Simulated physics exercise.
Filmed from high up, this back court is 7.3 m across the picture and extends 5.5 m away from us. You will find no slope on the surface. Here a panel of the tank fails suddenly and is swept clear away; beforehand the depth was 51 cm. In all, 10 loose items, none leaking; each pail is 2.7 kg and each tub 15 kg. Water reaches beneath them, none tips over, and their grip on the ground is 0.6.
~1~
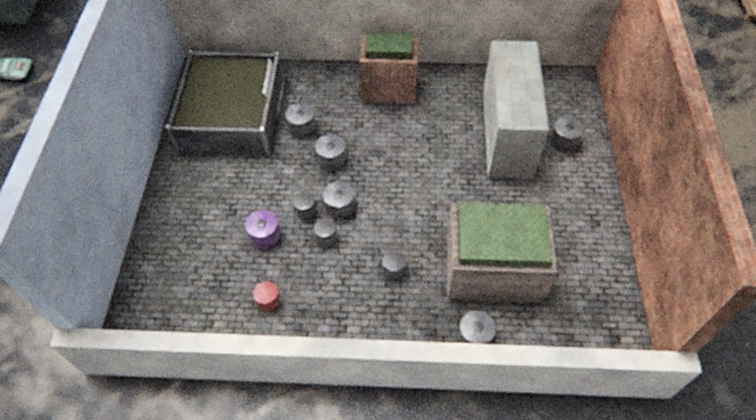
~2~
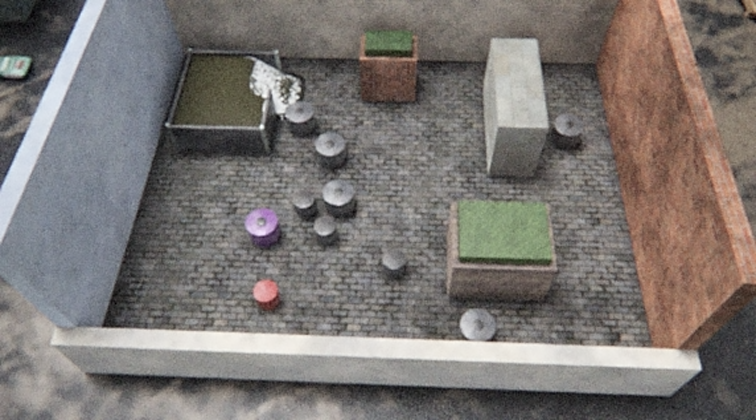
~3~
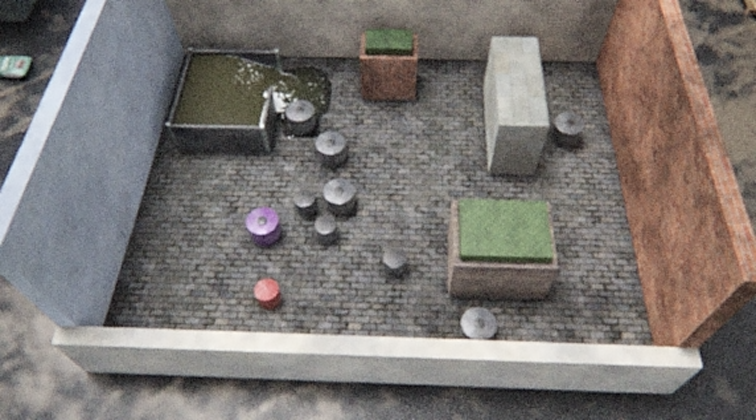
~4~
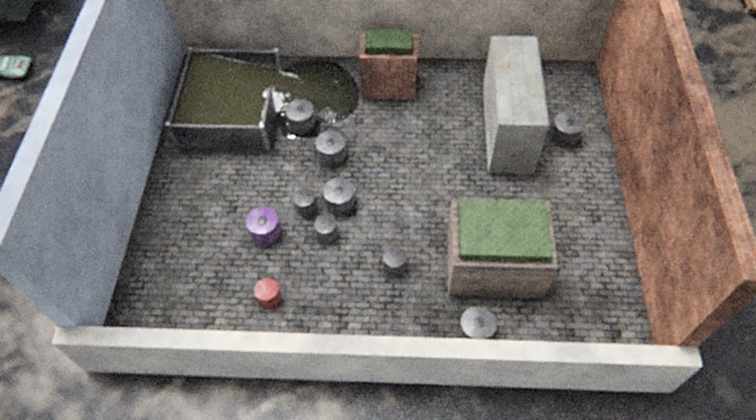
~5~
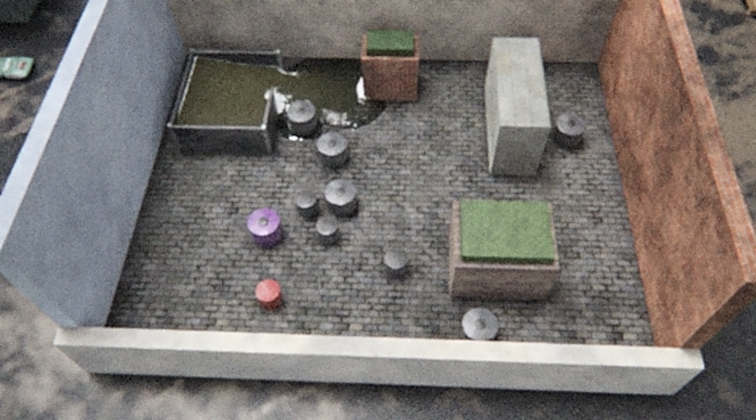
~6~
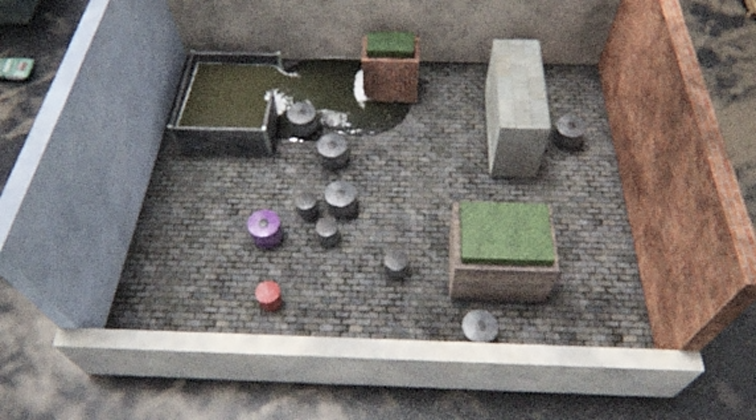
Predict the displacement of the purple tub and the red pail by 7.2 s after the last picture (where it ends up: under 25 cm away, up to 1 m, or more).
In the end the purple tub remains nearly in place, the red pail remains nearly in place.
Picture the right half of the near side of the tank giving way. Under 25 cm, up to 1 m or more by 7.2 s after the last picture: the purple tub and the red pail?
Outcome - purple tub: Long-distance displacement, red pail: Long-distance displacement.
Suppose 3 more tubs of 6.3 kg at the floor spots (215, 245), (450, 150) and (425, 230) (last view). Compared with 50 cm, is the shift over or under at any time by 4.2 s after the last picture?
Going one by one: Not far enough, too far, too far.
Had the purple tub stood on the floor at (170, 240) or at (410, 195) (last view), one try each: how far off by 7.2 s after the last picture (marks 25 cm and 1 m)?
Respectively: It rests almost unmoved; it rests almost unmoved.
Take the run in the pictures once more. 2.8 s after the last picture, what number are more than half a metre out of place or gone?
Tally: 0.
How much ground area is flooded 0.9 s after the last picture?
Near 9.0 m2 in all.
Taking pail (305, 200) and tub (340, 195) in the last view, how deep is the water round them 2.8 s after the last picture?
I'd put it at 0 cm and 1 cm respectively.
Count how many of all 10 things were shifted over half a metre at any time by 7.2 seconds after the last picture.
The tally stands at 0.
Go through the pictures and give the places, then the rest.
In the first frame, the purple tub at (261, 224) rests on the ground; the red pail at (265, 293), on the bottom; water covers 2.2 m2; 0 of 10 have shifted.
In the second frame, the purple tub at (261, 222) rests on the ground; the red pail at (265, 291) rests on the ground; 2.6 m2 under water; 0 of 10 have shifted.
In the third frame, the purple tub at (262, 221), on the bottom; the red pail at (266, 290) rests on the ground; 3.1 m2 under water; 0 of 10 have shifted.
In the fourth frame, the purple tub at (262, 220) rests on the ground; the red pail at (266, 289), on the bottom; 3.8 m2 under water; 0 of 10 have shifted.
In the fifth frame, the purple tub at (264, 222) rests on the ground; the red pail at (268, 290) rests on the ground; 4.4 m2 under water; 0 of 10 have shifted.
In the sixth frame, the purple tub at (264, 223), on the bottom; the red pail at (268, 292), on the bottom; 5.0 m2 under water; 0 of 10 have shifted.
Then, 0.9 s after the last picture the purple tub is near (264, 223), 0.0 m from its start, aground; the red pail is near (268, 292), 0.0 m from its start, aground; 0 afloat.
Then, 2.8 s after the last picture the purple tub is near (264, 223), 0.0 m from its start, aground; the red pail is near (268, 292), 0.0 m from its start, aground; 0 afloat.
Then, 4.8 s after the last picture the purple tub is near (264, 223), 0.0 m from its start, aground; the red pail is near (268, 292), 0.0 m from its start, aground; 0 afloat.
Then, 7.2 s after the last picture the purple tub is near (264, 223), 0.0 m from its start, aground; the red pail is near (268, 292), 0.0 m from its start, aground; 0 afloat.
